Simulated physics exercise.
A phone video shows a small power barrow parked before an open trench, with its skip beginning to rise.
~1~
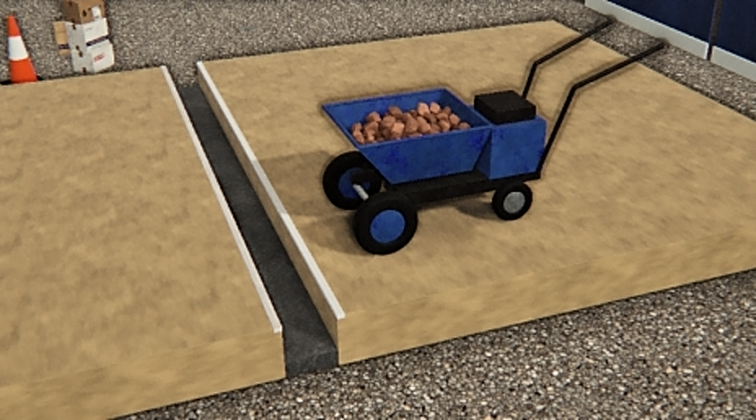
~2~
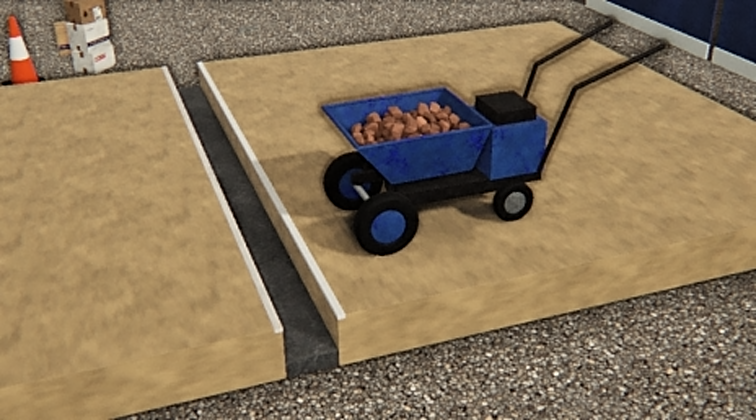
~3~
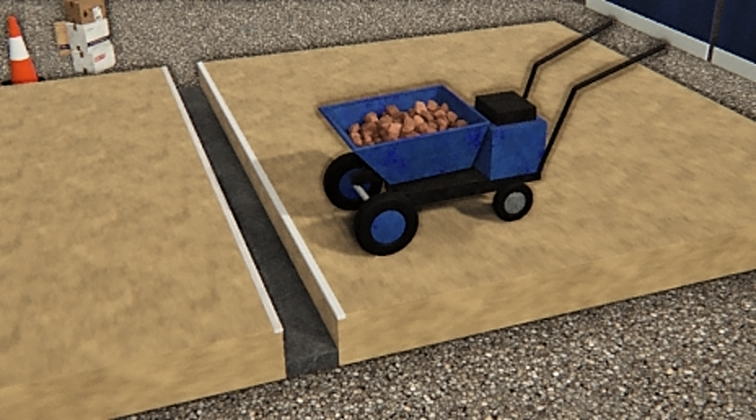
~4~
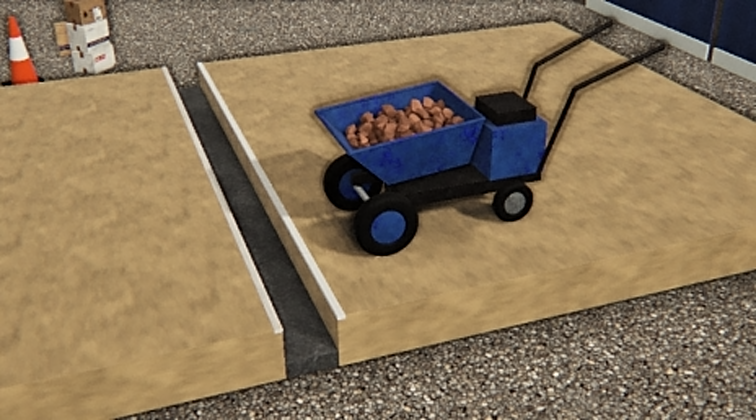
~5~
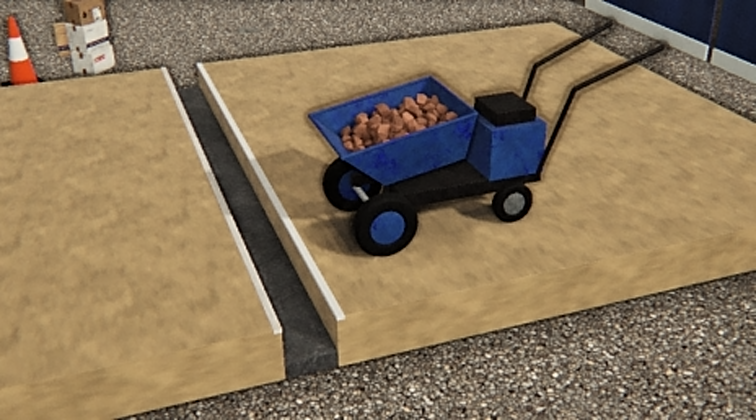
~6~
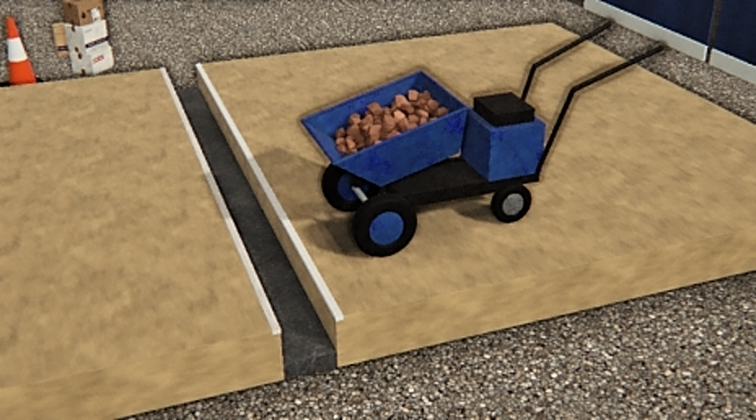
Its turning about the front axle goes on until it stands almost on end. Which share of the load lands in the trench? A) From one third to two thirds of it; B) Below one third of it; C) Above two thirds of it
The answer is C.
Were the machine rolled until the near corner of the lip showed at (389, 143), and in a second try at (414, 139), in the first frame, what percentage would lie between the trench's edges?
The share would be near 90 percent, and then near 70 percent.
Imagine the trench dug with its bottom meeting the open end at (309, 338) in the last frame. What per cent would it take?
I'd put it at about 70 in a hundred.
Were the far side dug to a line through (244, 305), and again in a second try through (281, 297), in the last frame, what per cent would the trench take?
100 %, then 50 %.
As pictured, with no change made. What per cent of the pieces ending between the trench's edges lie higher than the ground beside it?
Estimate: Close to 5 in a hundred.
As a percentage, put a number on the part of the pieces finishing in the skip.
Share in the skip: Around 0 %.
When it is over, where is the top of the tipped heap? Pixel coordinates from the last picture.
At about (230, 258).
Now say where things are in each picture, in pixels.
Lip of the skip at (358, 148), level; top of the load at (422, 123), lumps of rubble; first edge of the trench at (325, 287); far edge at (265, 299), the trench under half as wide as the skip, and about as deep as wide, in the first picture.
Lip of the skip at (358, 149), level; top of the load at (421, 123), in the second picture.
Lip of the skip at (354, 150), tipped barely; top of the load at (418, 133), in the third picture.
Lip of the skip at (350, 154), tipped a little; top of the load at (414, 121), in the fourth picture.
Lip of the skip at (343, 158), tipped a little; top of the load at (421, 122), in the fifth picture.
Lip of the skip at (335, 164), tipped clearly; top of the load at (407, 110); first edge of the trench at (324, 289); far edge at (264, 301), in the sixth picture.
Soon, skip tipped steeply; all in the skip.
A while on, skip tipped steeply; most in the skip; a small part in or heaped over the trench; a stray few beyond it; a stray few falling.
Towards the end, skip tipped right over; a small part in the skip; about two thirds in or heaped over the trench; about a quarter beyond it.
Finally, skip tipped right over; most in or heaped over the trench; about a quarter beyond it.
